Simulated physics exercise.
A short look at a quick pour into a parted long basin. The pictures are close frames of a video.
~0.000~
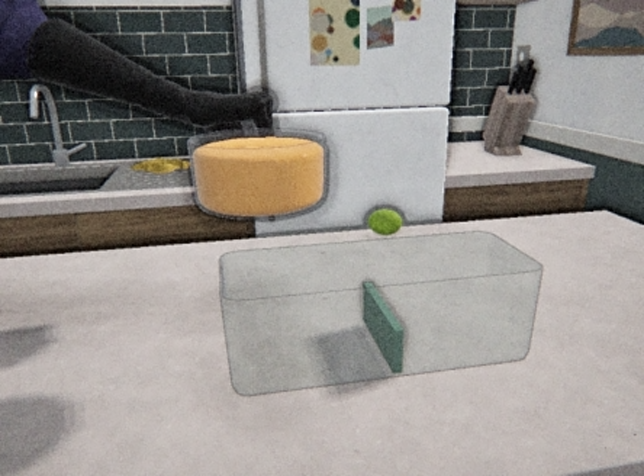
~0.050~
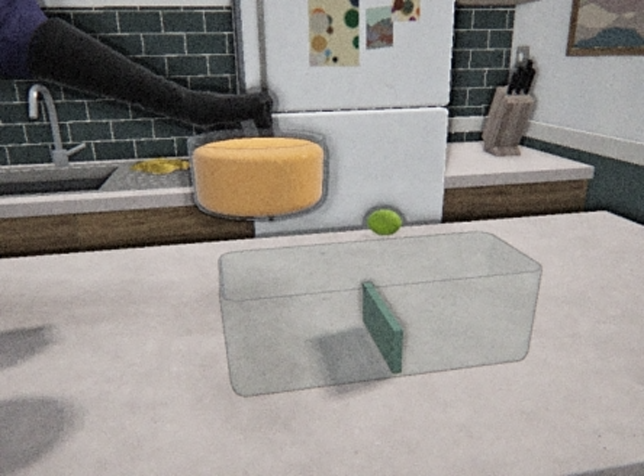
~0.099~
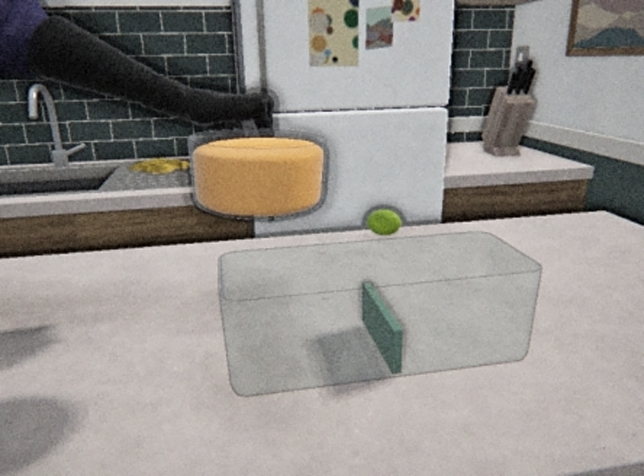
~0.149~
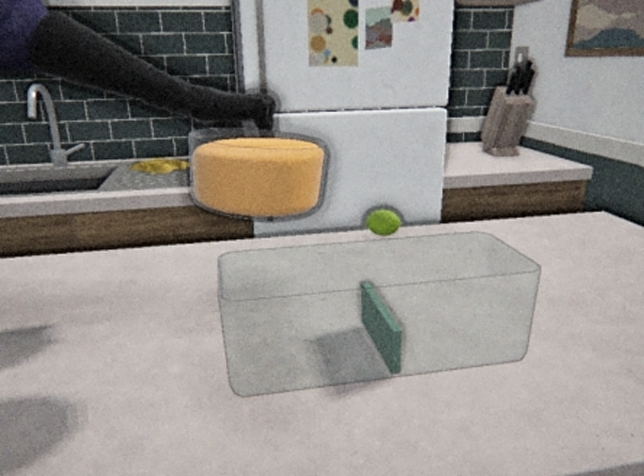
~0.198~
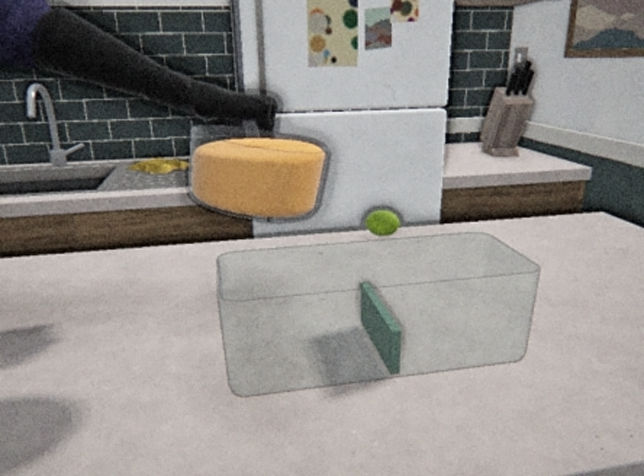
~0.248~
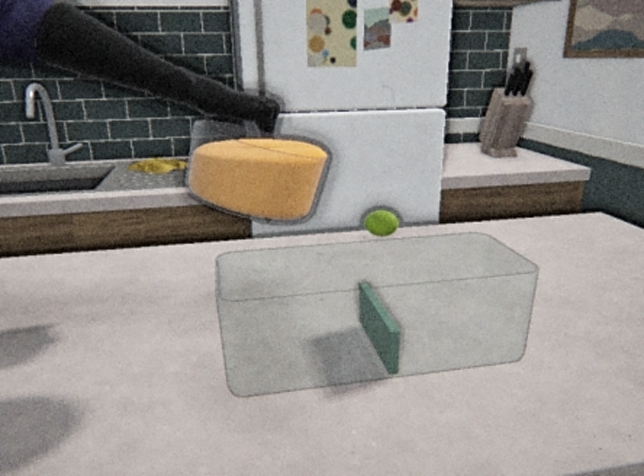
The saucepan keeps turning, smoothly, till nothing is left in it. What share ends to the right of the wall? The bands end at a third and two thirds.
In the end from a third to two thirds is right of the wall.
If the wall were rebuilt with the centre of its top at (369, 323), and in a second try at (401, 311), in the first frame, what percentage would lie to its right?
First some 60, then 10 per cent.
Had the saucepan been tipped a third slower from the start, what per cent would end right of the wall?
About 45 per cent.
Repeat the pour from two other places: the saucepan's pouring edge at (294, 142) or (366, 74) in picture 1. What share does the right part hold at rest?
Roughly 0 per cent, and 90 per cent.
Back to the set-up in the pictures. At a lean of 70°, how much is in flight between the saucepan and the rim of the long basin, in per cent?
Some 30 per cent.
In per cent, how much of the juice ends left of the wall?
It comes to 60 per cent or so.
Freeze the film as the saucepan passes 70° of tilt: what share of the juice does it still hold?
Some 50 per cent.
A moment on, the saucepan is tipped part way and 49 per cent is still to pour, 7 is left of the wall and 12 right of it.
Next, the saucepan is tipped on its side and 11 per cent is still to pour, 42 is left of the wall and 41 right of it.
Then the saucepan is tipped on its side and 2 per cent is still to pour, 55 is left of the wall and 41 right of it.
Later the saucepan is tipped on its side and 0 per cent is still to pour, 58 is left of the wall and 41 right of it.
At rest 58 per cent lies left of the wall, 41 right of it and 1 outside.
